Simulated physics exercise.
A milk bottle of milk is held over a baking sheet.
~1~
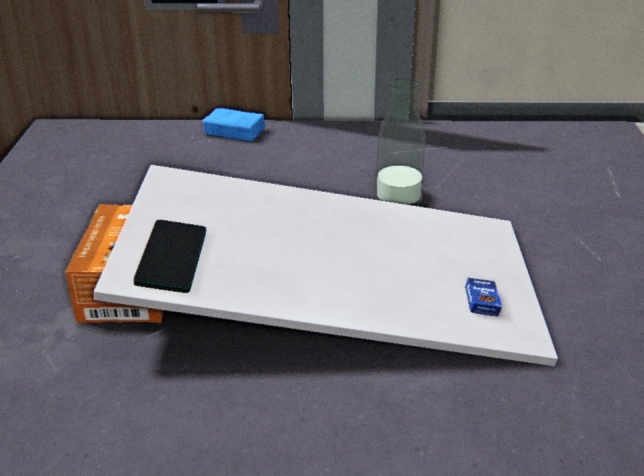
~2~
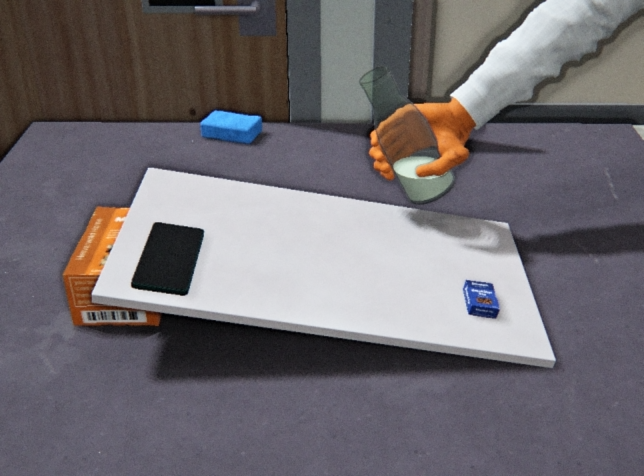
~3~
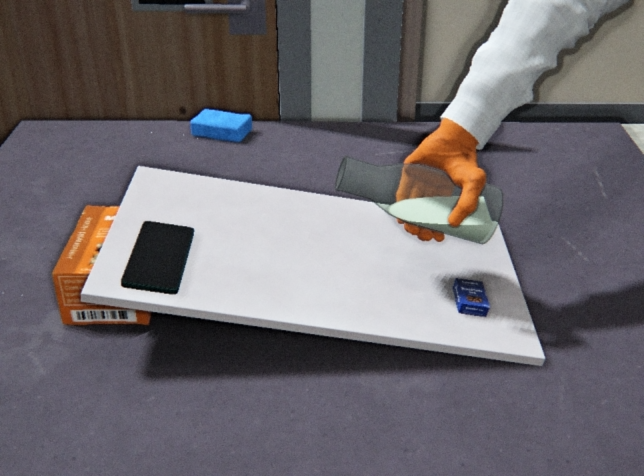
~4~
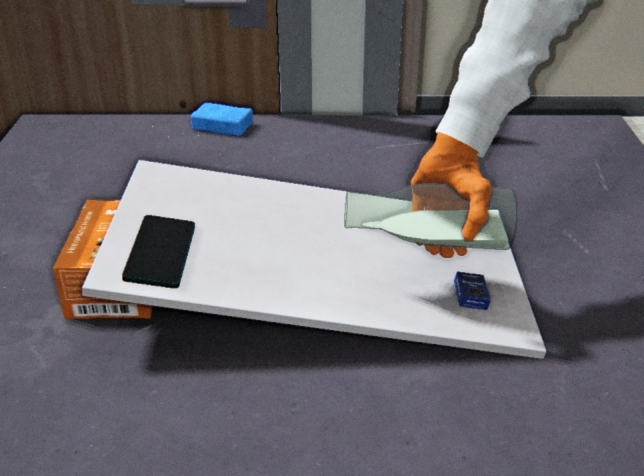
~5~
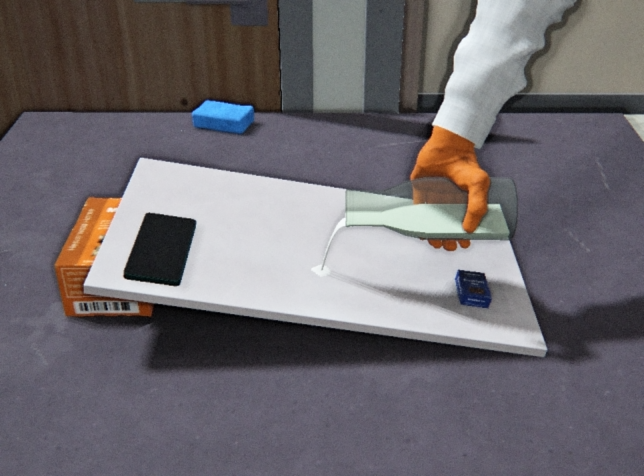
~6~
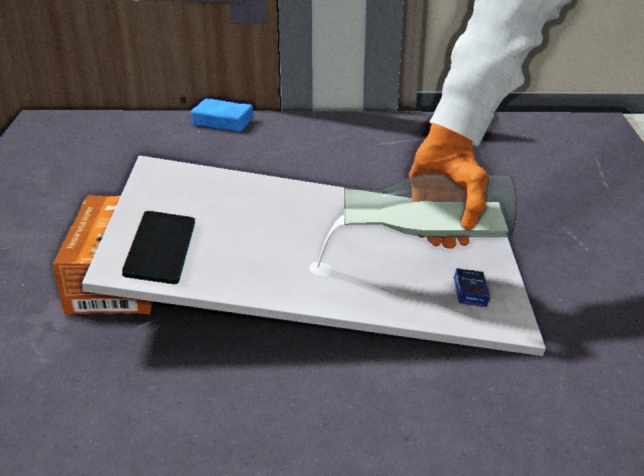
An orange-gloved hand in a white sleeve lifts a clear bottle of pale liquid from the back of a dark grey tabletop, seen from slightly above before a wooden door. It tips the bottle leftward over a white board sloping down to the right, with a black phone, small blue carton, orange box and blue sponge around. A thin stream pours onto the board's middle while the view shifts slightly.
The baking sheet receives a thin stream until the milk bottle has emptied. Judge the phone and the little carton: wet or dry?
Phone: Dry, little carton: Wet.
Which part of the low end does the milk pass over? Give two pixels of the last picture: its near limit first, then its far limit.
I'd say it stretches from roughly (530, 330) up to (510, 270).
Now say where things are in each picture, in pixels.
The first frame shows the baking sheet slopes down to the right; milk bottle (402, 140) nearly empty; phone (172, 254); little carton (483, 297).
The second frame shows milk bottle (403, 132) tipped 25° with all of its load; phone (170, 257).
The third frame shows milk bottle (414, 194) tipped 70° with all of its load; little carton (471, 297).
The fourth frame shows the baking sheet slopes down to the right; milk bottle (425, 214) tipped 85° with all of its load; phone (161, 250).
The fifth frame shows the first of it lands; milk bottle (426, 208) tipped 90° with all of its load; little carton (473, 289).
The sixth frame shows the first of it lands; milk bottle (424, 206) tipped 90° with all of its load; phone (160, 245); little carton (472, 287).
A moment on, it runs down to the right; the phone is untouched; the little carton is untouched.
Further on, it runs down to the right and off the end; the phone is untouched; the little carton is reached.
When it is over, it runs down to the right and off the end; the phone is untouched; the little carton is reached.
